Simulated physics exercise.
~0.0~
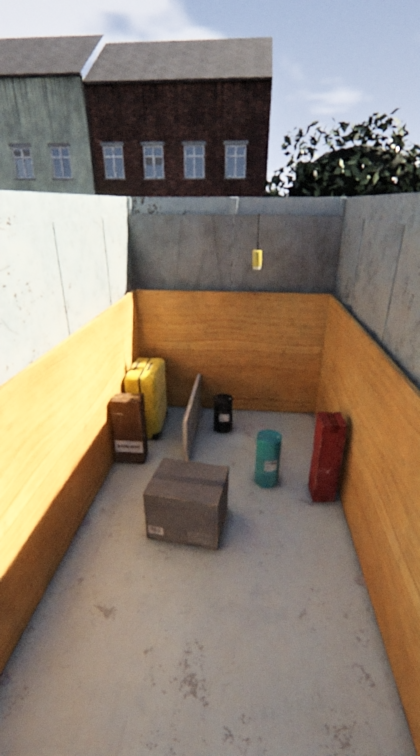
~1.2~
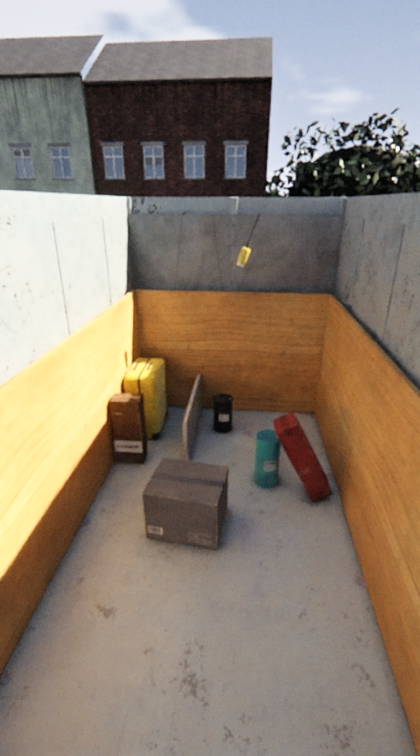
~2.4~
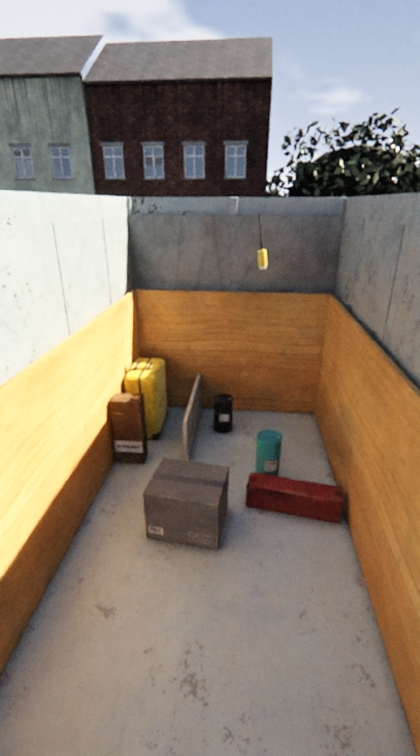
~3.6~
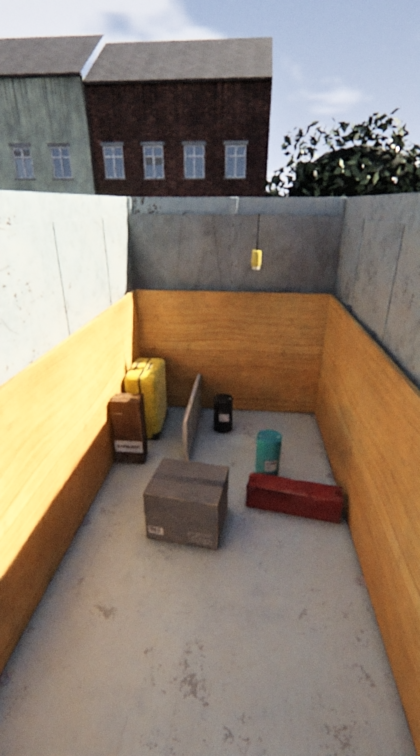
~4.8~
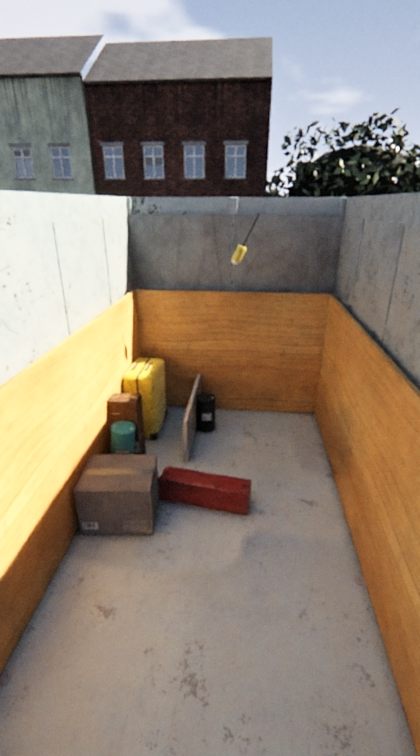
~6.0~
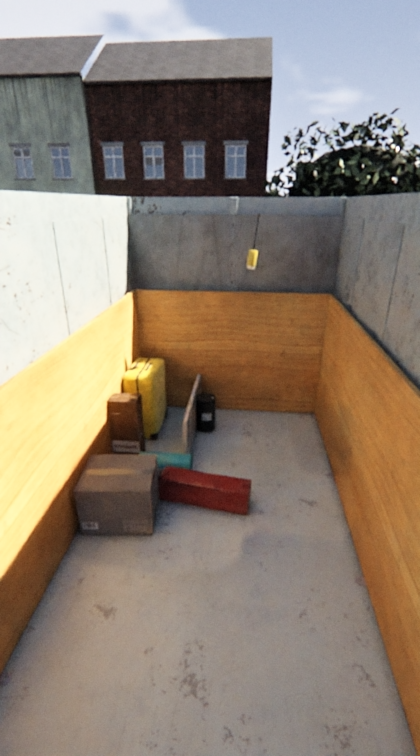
The clip opens on a walled load bay with wooden side panels, where a yellow case, boxes and canisters stand around a low board beneath a hanging lamp. The lamp swings left as the tall red box tips over to the left, and it ends up lying on its side near the turquoise canister. After a brief lull, the lamp swings left again, and the grey box, red box and turquoise canister shift left, while the black canister moves slightly. The turquoise canister then topples and lies behind the grey box, while the yellow case and brown box still stand at the left.
